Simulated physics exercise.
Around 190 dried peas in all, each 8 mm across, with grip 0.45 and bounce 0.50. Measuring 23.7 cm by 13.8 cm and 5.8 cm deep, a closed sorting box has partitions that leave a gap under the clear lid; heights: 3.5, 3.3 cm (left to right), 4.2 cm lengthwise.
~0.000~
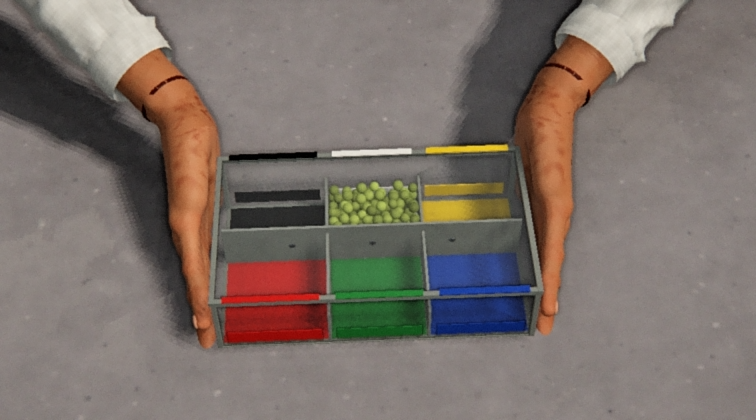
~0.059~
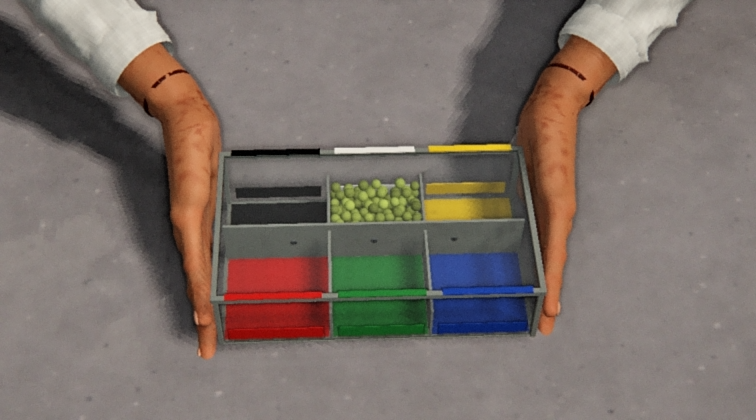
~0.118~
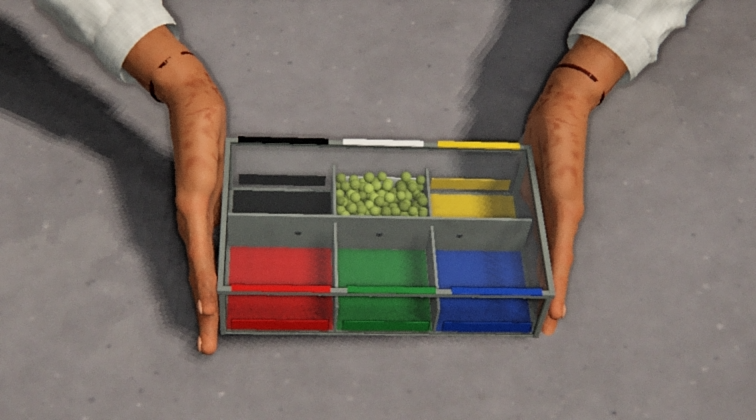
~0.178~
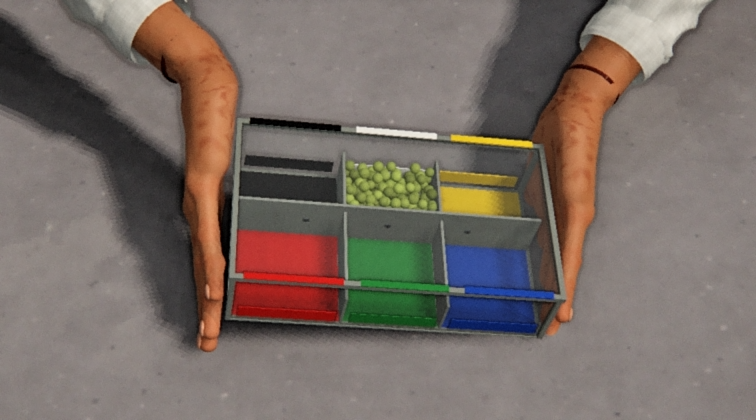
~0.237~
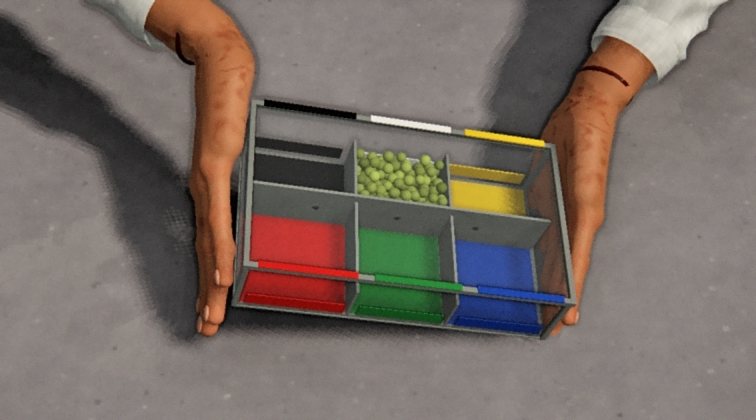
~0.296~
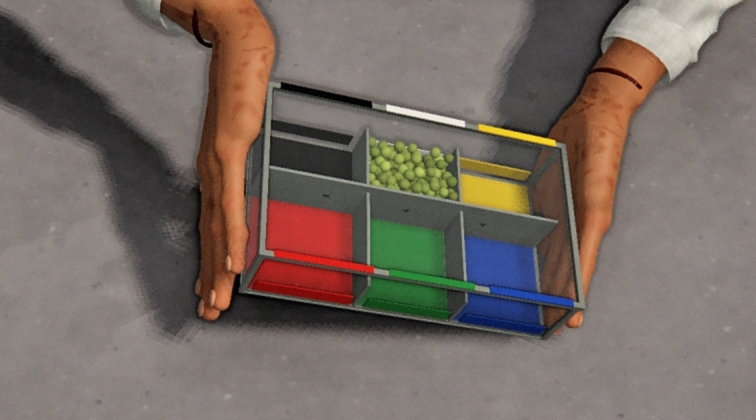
Two hands in white sleeves grip the ends of a clear-lidded sorting box, seen from above over a plain grey surface. Its back row has black, white and yellow compartments, with green peas heaped in the middle one, and its front row is red, green and blue. Held level at first, the box is tilted steadily by the hands, right front corner lowest, while the peas stay in their compartment.
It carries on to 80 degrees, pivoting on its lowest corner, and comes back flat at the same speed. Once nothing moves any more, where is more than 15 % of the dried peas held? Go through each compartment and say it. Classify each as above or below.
Classification: Red compartment below, blue compartment above, green compartment below, yellow compartment above, white compartment above, black compartment below.
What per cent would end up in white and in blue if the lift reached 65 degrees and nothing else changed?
With that change, white ends at 75 percent while blue ends at 5 percent.
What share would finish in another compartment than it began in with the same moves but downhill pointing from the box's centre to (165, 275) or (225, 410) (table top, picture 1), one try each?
I'd put it at about 50 per cent for the first tilt and about 30 per cent for the second.
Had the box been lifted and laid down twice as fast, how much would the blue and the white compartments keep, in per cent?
In that case blue 20, white 45.
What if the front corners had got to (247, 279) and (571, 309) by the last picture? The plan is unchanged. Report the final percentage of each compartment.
Per cent at the finish: Red 0, blue 35, green 0, yellow 15, white 50, black 0.
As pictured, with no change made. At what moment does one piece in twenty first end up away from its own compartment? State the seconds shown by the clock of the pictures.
At about 0.90 s.
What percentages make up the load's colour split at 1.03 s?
Red = 0, blue = 10, green = 0, yellow = 15, white = 70, black = 0 (per cent).
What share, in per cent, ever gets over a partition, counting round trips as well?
The share comes out near 55 per cent.
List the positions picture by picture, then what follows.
In the first picture, box tilt 0 degrees, front corners at (214, 301) and (537, 289); white 100 %.
In the second picture, box tilt 1 degrees, front corners at (216, 298) and (540, 290).
In the third picture, box tilt 6 degrees, front corners at (223, 288) and (549, 292), lowest corner right front.
In the fourth picture, box tilt 11 degrees, front corners at (235, 275) and (560, 296), lowest corner right front.
In the fifth picture, box tilt 17 degrees, front corners at (249, 263) and (570, 300), lowest corner right front.
In the sixth picture, box tilt 22 degrees, front corners at (264, 251) and (578, 304), lowest corner right front; white 100 %. The box's pace is about 95 degrees a second.
After 1.03 s, tilt 78 degrees; blue 10 %, yellow 15 %, white 70 %.
Then, at 1.51 s, tilt 33 degrees; blue 25 %, yellow 35 %, white 45 %.
After 2.07 s, tilt 0 degrees; blue 25 %, yellow 35 %, white 45 %.
By 2.6 s all is still; red 0 %, blue 25 %, green 0 %, yellow 35 %, white 45 %, black 0 %.
